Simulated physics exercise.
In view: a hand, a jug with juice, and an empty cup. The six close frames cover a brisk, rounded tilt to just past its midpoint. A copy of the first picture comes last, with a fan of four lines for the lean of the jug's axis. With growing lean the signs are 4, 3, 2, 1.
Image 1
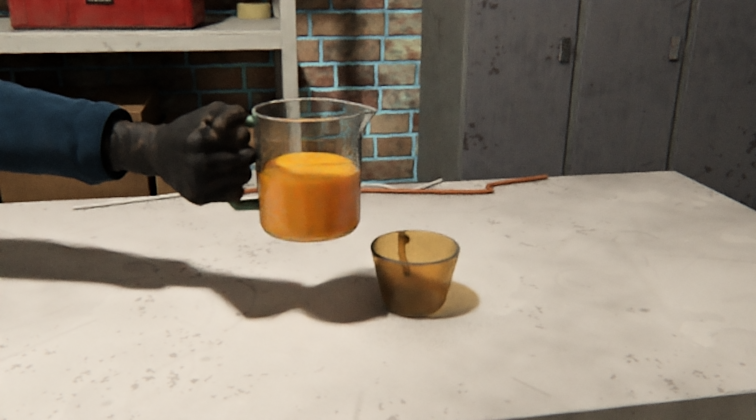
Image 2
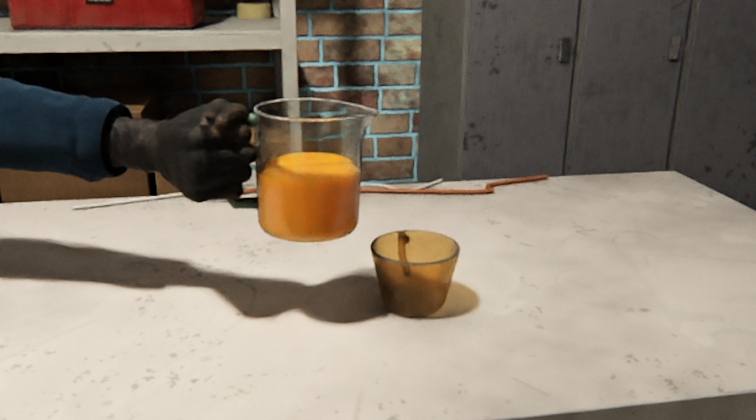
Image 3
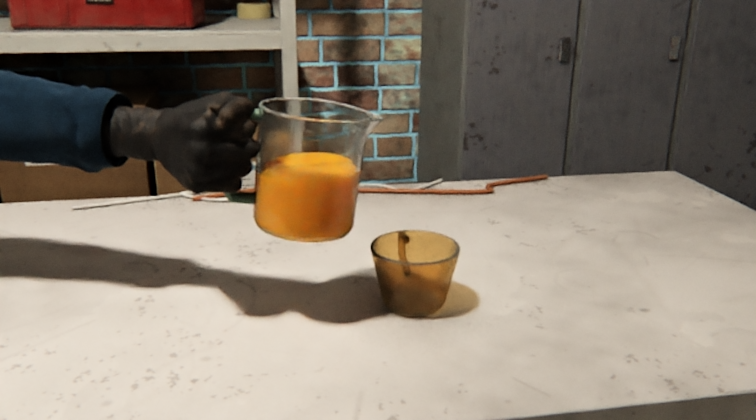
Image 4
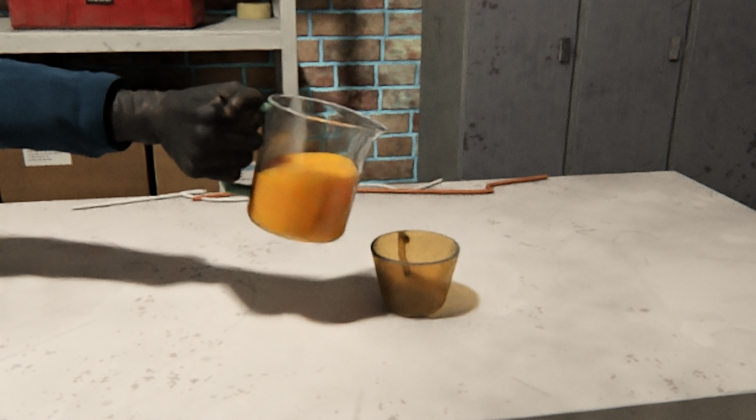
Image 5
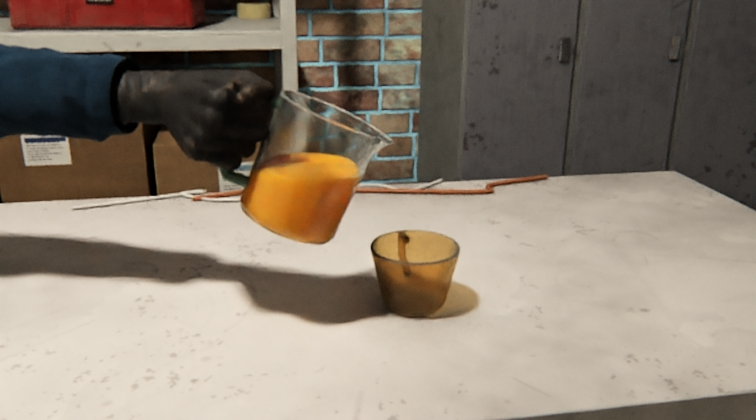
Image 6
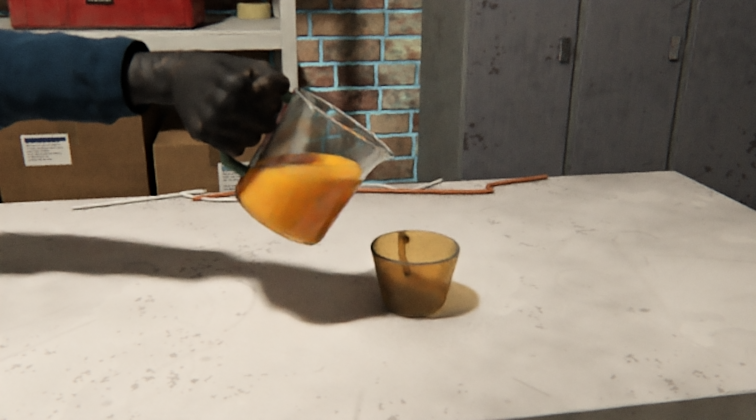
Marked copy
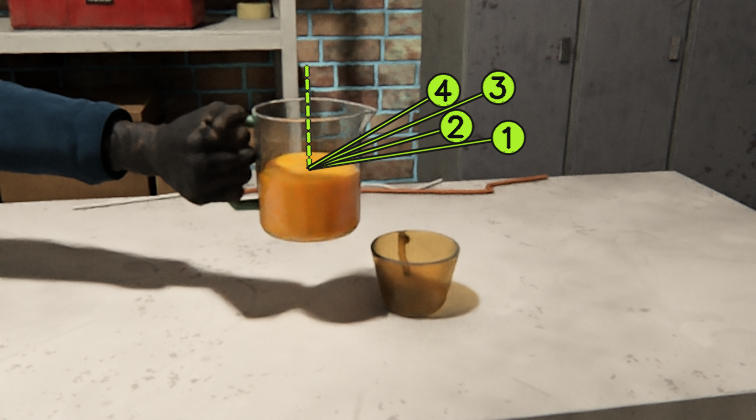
On a pale, worn worktop in front of lockers and a patch of brick wall, a dark-gloved hand holds a clear jug of orange juice upright beside an empty amber cup. The hand then rotates the jug steadily to the right, lowering its lip toward the cup, while the juice stays inside.
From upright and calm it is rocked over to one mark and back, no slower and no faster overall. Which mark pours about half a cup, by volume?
Line 3 does it best.
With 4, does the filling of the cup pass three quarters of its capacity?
No.
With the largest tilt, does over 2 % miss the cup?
Yes.
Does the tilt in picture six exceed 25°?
Yes, it does.
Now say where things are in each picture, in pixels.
Upright, lip at (375, 110); rim of the cup round (415, 246); nothing has left yet, in the first picture.
Upright, lip at (377, 112); nothing has left yet, in the second picture.
Tipped about 7°, lip at (381, 118); nothing has left yet, in the third picture.
Tipped about 14°, lip at (387, 128); nothing has left yet, in the fourth picture.
Tipped about 24°, lip at (391, 140); nothing has left yet, in the fifth picture.
Tipped about 34°, lip at (394, 155); nothing has left yet, in the sixth picture.
On the marked copy, 1 at (491, 139); 2 at (440, 130); 3 at (483, 93); 4 at (428, 98).
If 1 is chosen, the cup ends with about 67 % of what it can hold; 23 % of the juice is spilt.
If 2 is chosen, the cup ends with about 63 % of what it can hold; 11 % of the juice is spilt.
If 3 is chosen, the cup ends with about 50 % of what it can hold; 4 % of the juice is spilt.
If 4 is chosen, the cup ends with about 31 % of what it can hold.
